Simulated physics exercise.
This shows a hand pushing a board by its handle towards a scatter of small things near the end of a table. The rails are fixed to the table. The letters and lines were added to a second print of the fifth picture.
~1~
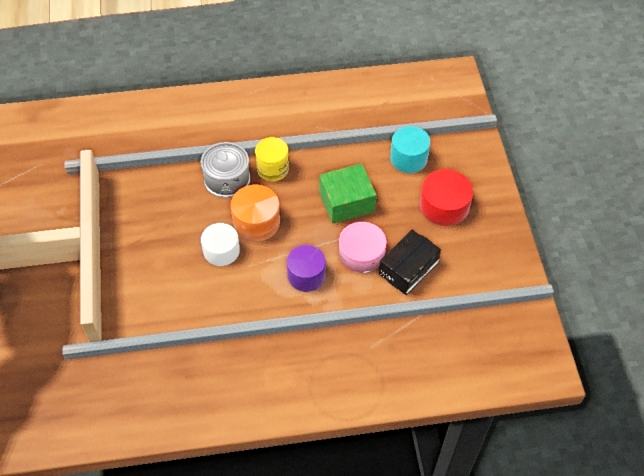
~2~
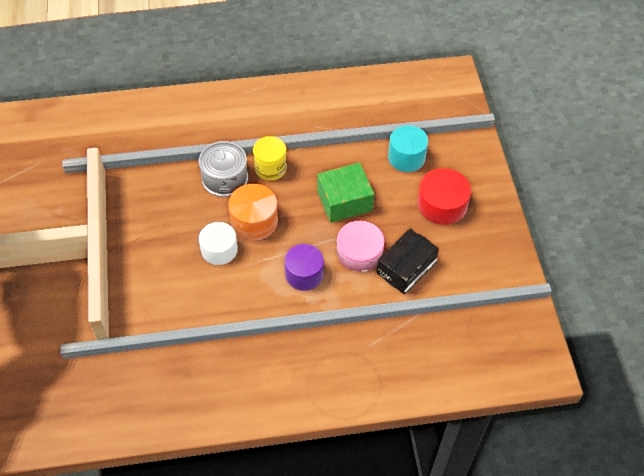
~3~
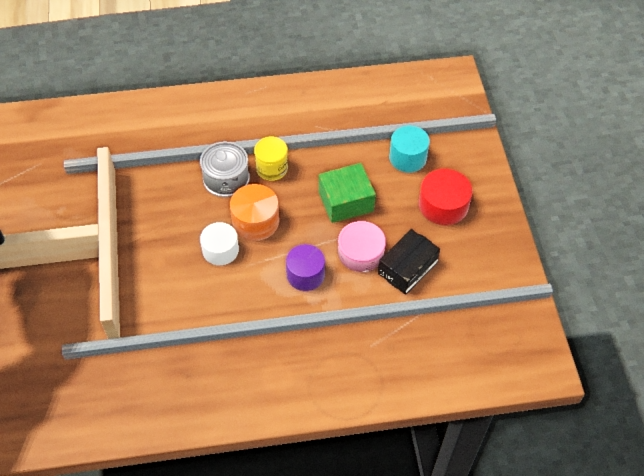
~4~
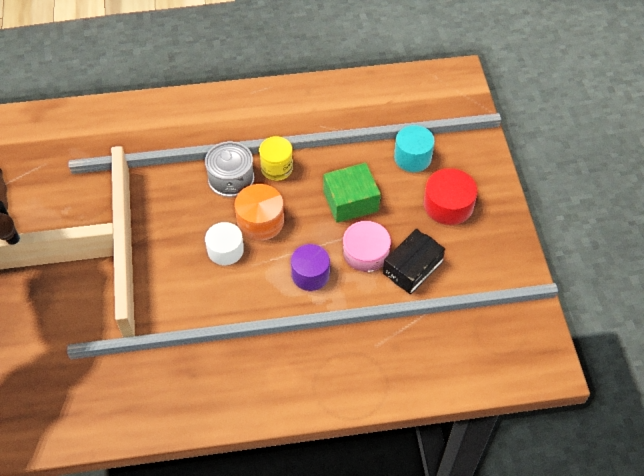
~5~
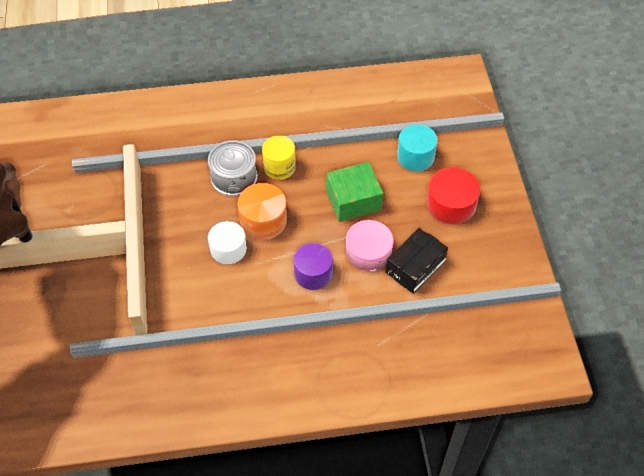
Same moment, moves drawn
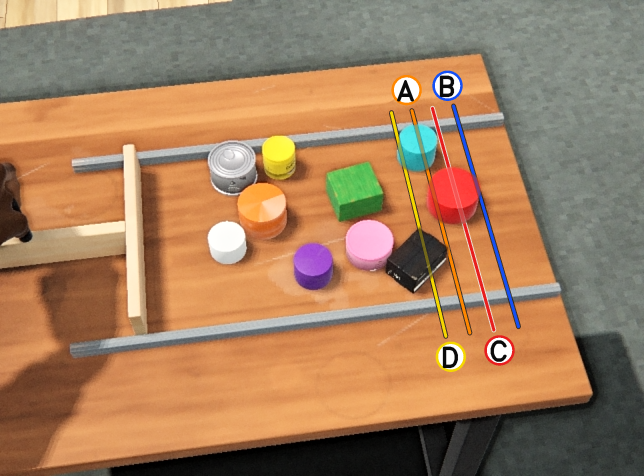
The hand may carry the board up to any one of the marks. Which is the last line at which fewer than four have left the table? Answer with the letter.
C is the last line within the limit.
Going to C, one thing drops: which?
The red pot.
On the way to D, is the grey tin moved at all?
Yes.
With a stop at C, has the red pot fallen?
Yes.
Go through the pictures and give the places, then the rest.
In the first picture, pink jar (362, 248); yellow jar (273, 160); white pot (220, 244).
In the second picture, board (93, 229); green block (345, 192).
In the third picture, board (105, 228); purple tin (305, 268).
In the fourth picture, board (119, 227); grey tin (230, 169).
In the fifth picture, board (131, 225); orange tin (262, 211); pink jar (369, 246); yellow jar (279, 158).
On the marked copy, A at (439, 213); B at (483, 207); C at (461, 210); D at (416, 215).
Taking C. A third of the way, board (253, 211); yellow jar (312, 152); grey tin (276, 165).
Two thirds of the way, board (371, 197); red pot (490, 193); turquoise pot (451, 149).
When it is over, board (460, 187); red pot over the edge; green block (526, 183); one fallen.
As for the rest, A is within the limit but short; B drops five; D is within the limit but short.
